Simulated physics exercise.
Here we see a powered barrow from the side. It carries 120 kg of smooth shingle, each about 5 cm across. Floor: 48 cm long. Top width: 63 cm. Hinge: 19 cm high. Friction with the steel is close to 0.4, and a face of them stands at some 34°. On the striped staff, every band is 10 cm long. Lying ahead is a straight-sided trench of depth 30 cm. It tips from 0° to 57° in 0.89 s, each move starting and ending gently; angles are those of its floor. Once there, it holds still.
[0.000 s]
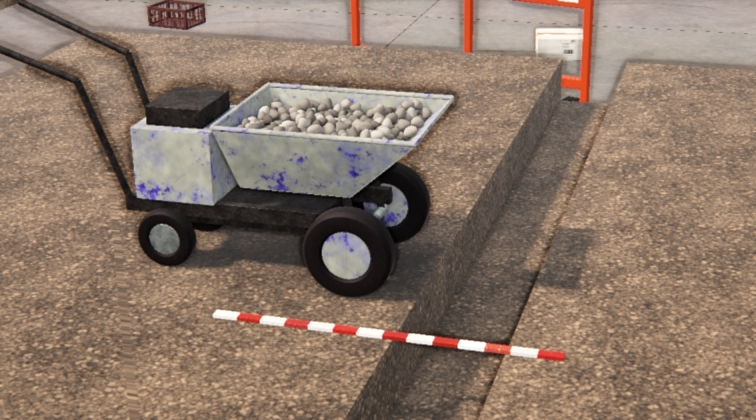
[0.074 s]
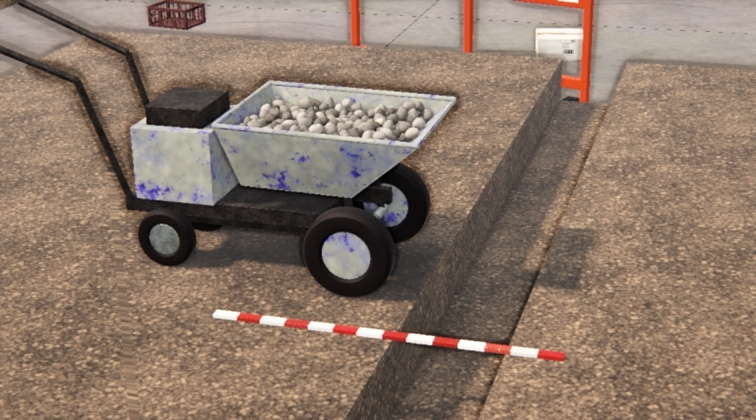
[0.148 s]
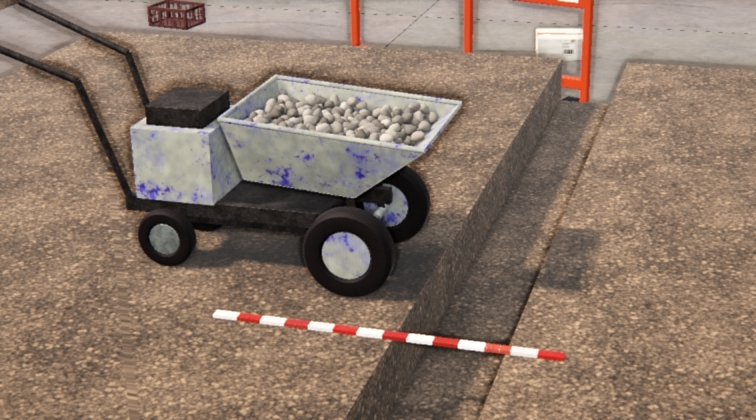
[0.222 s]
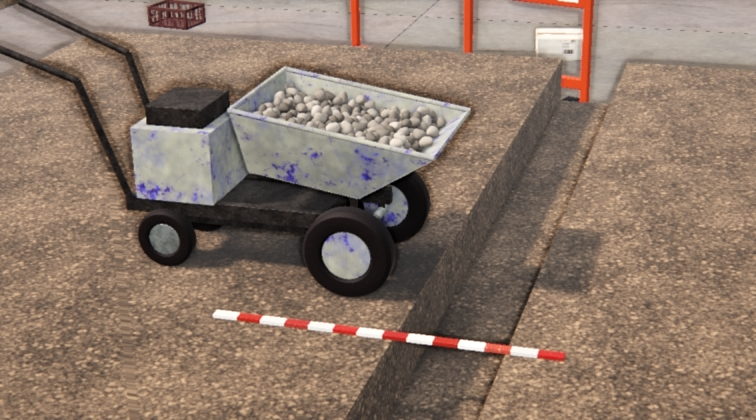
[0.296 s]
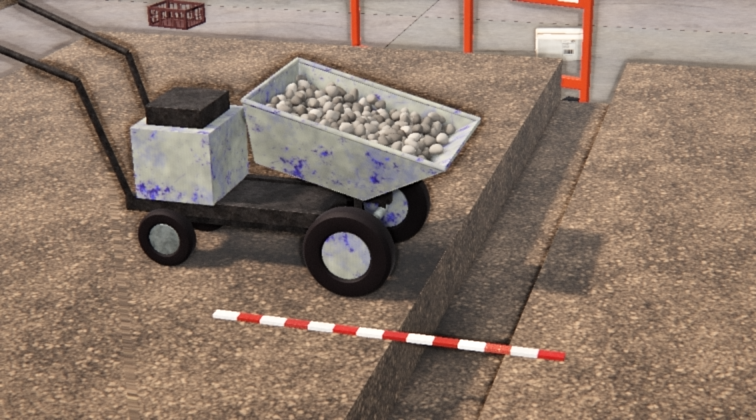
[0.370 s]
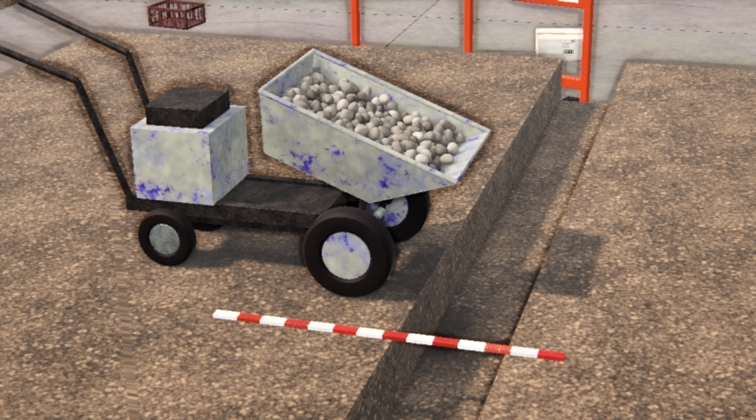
A powered barrow stands still while its tray of pale stones tilts down toward the right.
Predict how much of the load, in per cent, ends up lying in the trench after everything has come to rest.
Roughly 42 per cent of it.
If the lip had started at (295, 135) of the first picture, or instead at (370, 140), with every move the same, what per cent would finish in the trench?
Result: Close to 85 then close to 90 per cent.
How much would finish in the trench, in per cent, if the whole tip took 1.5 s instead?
Near 50 per cent.
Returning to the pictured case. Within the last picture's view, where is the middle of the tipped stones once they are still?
Roughly at pixel (560, 283).
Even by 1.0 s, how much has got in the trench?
10 per cent or so by then.
After 0.7 s the floor is at 48°; 100 % in the tray; the foremost stones are at (487, 208).
After 1.0 s the floor is at 57°; 78 % in the tray, 10 % in the trench, 12 % past the trench; the foremost stones are at (572, 280).
After 1.3 s the floor is at 57°; 32 % in the tray, 15 % in the trench, 54 % past the trench; the foremost stones are at (701, 297).
After 3.3 s the floor is at 57°; 0 % in the tray, 42 % in the trench, 58 % past the trench; the foremost stones are past the picture's edge.
